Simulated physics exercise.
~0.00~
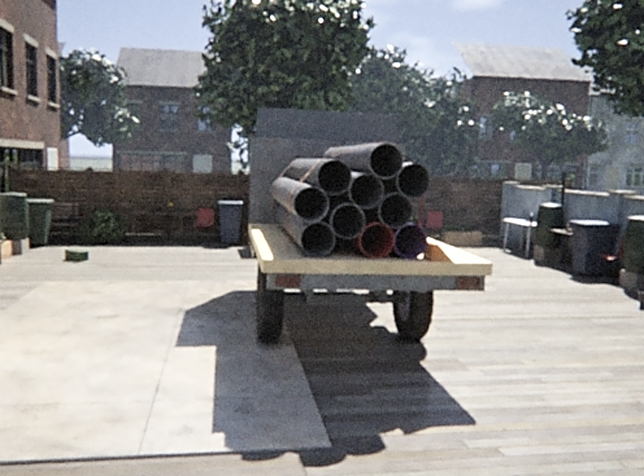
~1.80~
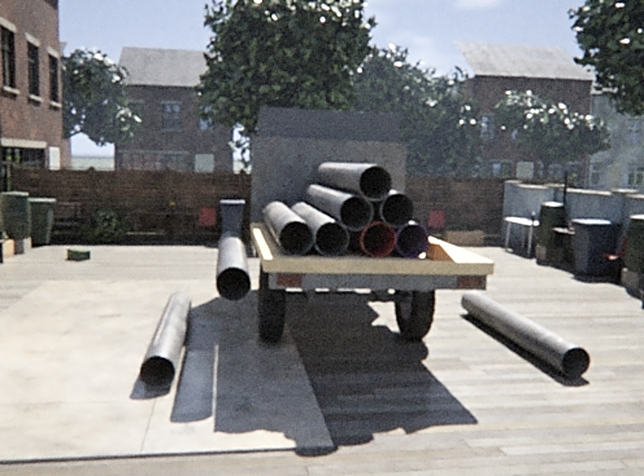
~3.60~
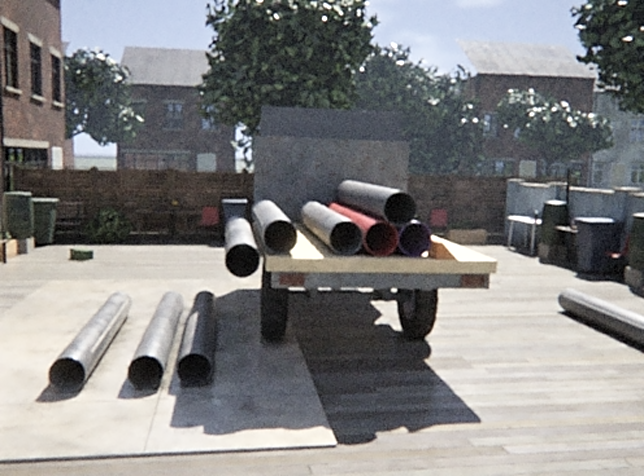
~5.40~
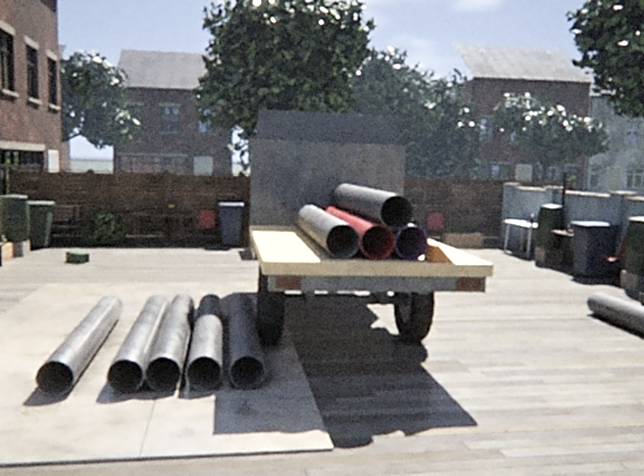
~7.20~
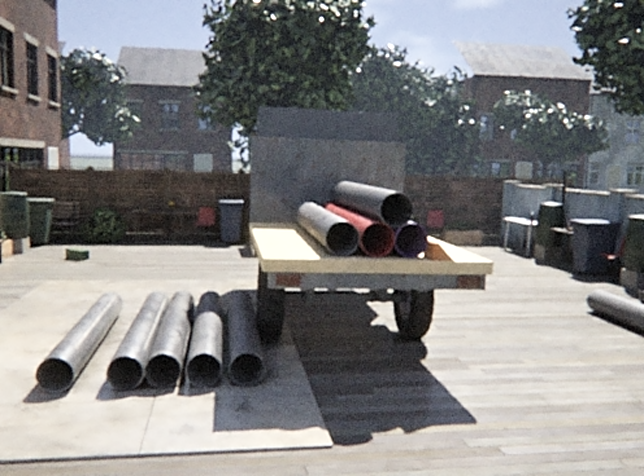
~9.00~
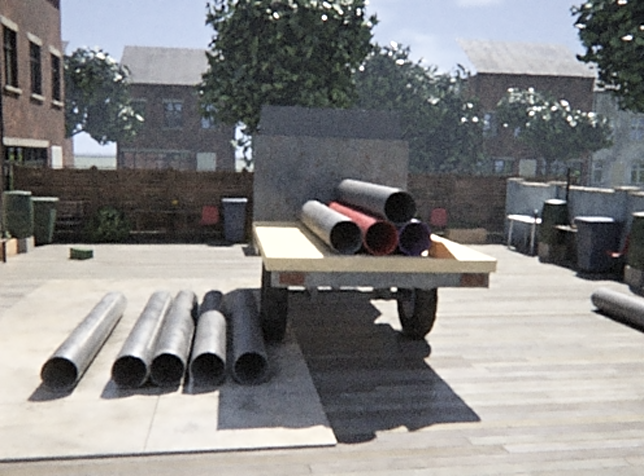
Stacked pipes spilling off both sides of a parked flatbed, most landing on the left, with red and purple staying aboard.
